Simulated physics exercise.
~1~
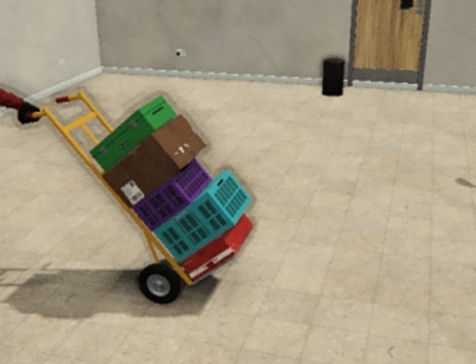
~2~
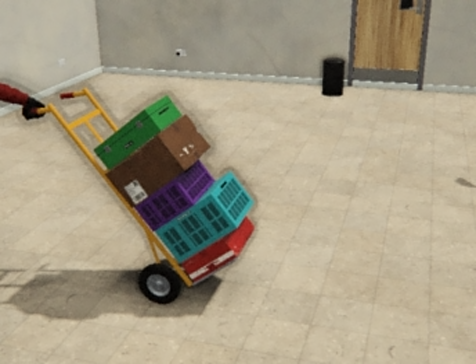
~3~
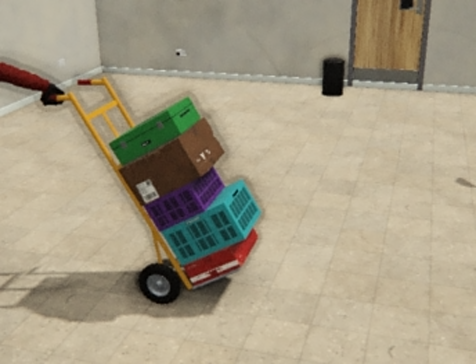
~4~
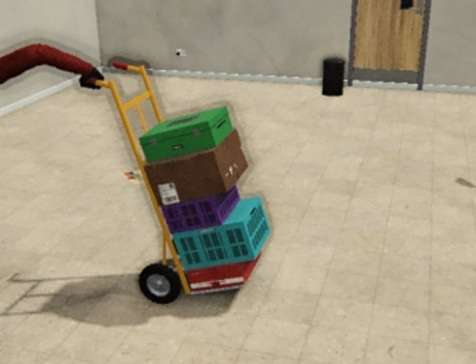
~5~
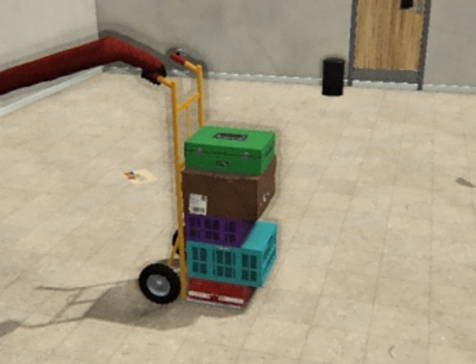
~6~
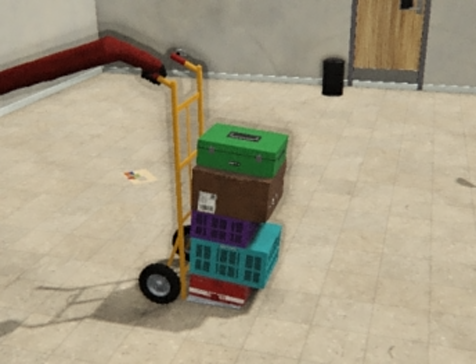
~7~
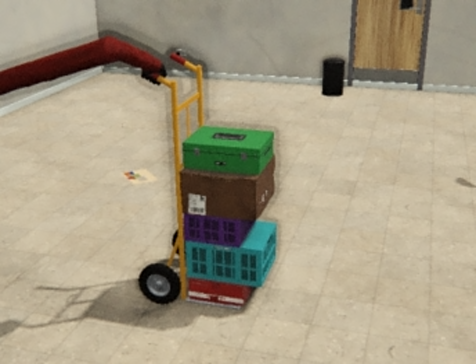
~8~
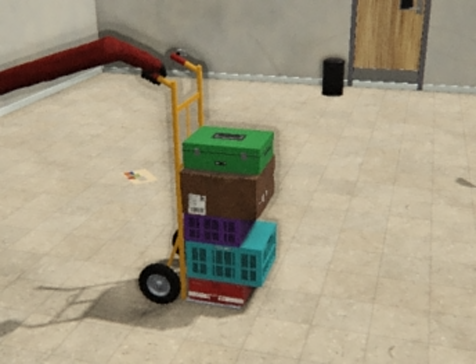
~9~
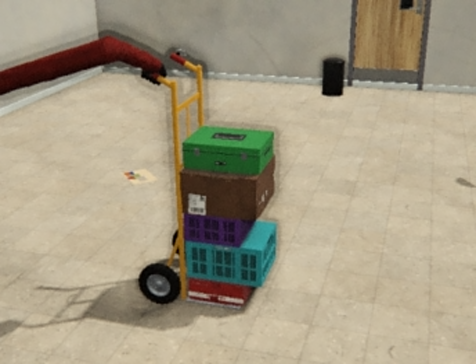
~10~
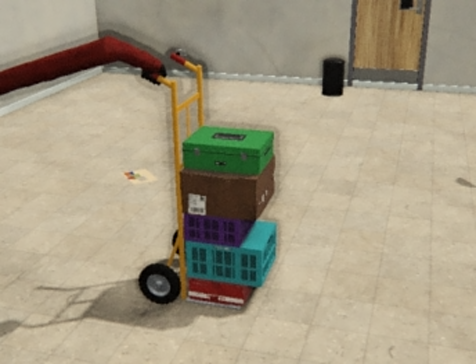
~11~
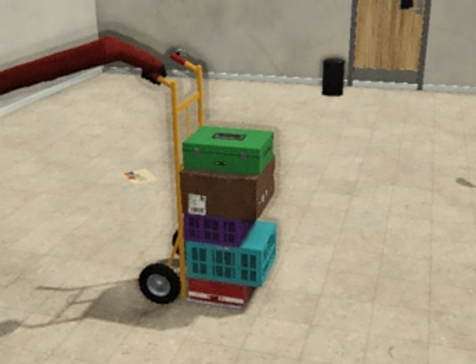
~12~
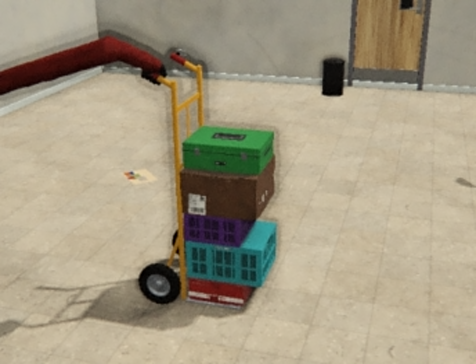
A yellow sack truck leans back to the left in a pale-floored room, seen from a fixed, slightly raised viewpoint, with a black bin and a wooden door behind. It carries a red box at the bottom, then a turquoise crate, a purple crate, a brown box and a green toolbox on top. A red-sleeved arm at the left holds the handle and swings the truck forward until it stands upright. The stack tips slightly forward as the truck stops, then settles back. Finally the truck stands still, the arm still holding it, with all five items stacked in place.
